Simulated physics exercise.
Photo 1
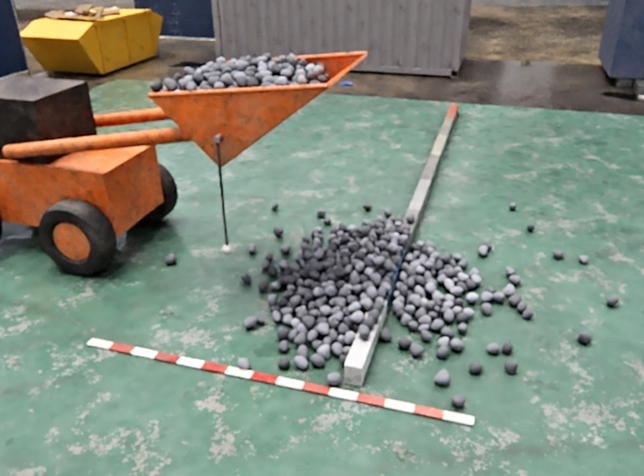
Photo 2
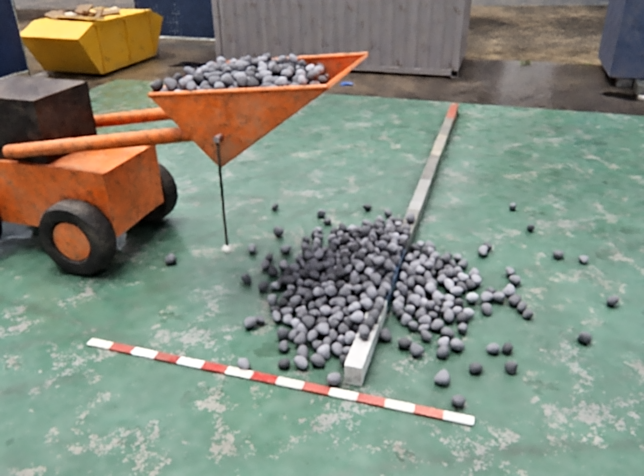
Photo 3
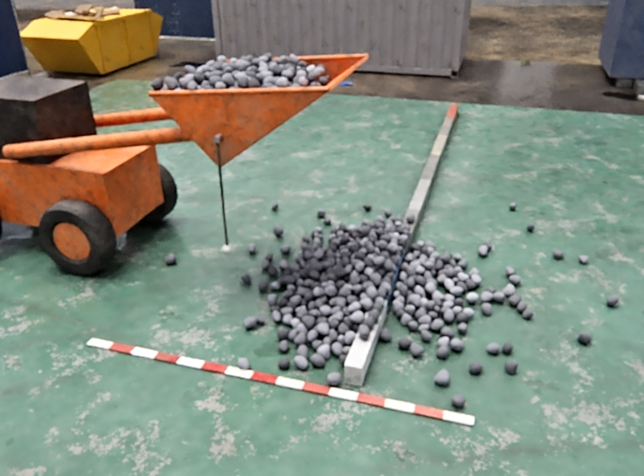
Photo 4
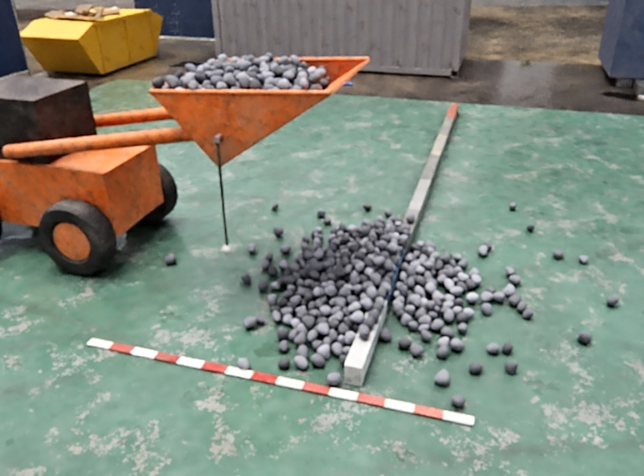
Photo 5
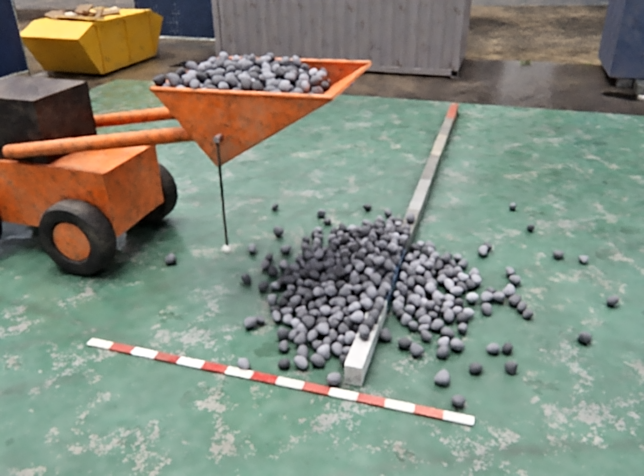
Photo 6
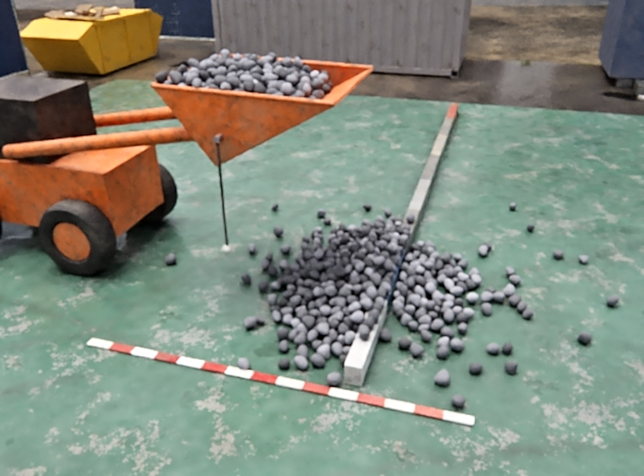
The orange loader's bucket, heaped with gray stones, tilts slightly downward above a scattered pile.
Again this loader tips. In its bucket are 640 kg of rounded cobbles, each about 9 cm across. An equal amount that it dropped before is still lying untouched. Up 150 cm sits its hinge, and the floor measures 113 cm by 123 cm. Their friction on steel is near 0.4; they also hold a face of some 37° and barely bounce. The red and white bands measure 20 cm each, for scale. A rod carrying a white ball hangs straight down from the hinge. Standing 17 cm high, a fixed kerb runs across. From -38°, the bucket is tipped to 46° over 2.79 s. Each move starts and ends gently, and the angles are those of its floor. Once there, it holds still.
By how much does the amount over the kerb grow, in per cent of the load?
About 30 per cent.
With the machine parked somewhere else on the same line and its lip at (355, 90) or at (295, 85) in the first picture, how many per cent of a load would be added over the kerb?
Roughly 60 per cent, then 5 per cent.
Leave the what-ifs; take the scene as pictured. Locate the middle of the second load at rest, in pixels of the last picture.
Middle: Approx. (359, 262) px.
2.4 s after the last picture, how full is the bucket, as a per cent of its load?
0 % still inside.
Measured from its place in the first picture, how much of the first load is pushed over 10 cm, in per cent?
I'd put it at about 20 per cent.
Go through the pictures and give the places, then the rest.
In the first picture, the bucket is at -38°, its lip at (328, 86); the top of the load is at (268, 64). The earlier load is highest near (374, 255), 32 cm above ground level, 77 % on this side of the kerb, 23 % over the kerb.
In the second picture, the bucket is at -38°, its lip at (328, 87); the top of the load is at (264, 64).
In the third picture, lip at (329, 89), floor tilted -37°, highest stones at (262, 65).
In the fourth picture, the bucket is at -35°, its lip at (331, 93); the top of the load is at (263, 65).
In the fifth picture, the bucket is at -33°, its lip at (333, 98); the top of the load is at (260, 64).
In the sixth picture, the bucket is at -30°, its lip at (335, 104); the top of the load is at (243, 61).
Then, 1.6 s after the last picture the floor is at 33°; in per cent of one load, 82 in the bucket, 96 on this side of the kerb, 23 over the kerb; the foremost stones are at (575, 282).
Then, 2.4 s after the last picture the floor is at 46°; in per cent of one load, 1 in the bucket, 153 on this side of the kerb, 47 over the kerb; the foremost stones are at (575, 282).
Then, 2.7 s after the last picture the floor is at 46°; in per cent of one load, 0 in the bucket, 149 on this side of the kerb, 51 over the kerb; the foremost stones are at (575, 280).
Then, 5.5 s after the last picture the floor is at 46°; in per cent of one load, 0 in the bucket, 147 on this side of the kerb, 53 over the kerb; the foremost stones are at (575, 280). Net gain over the kerb, 30.
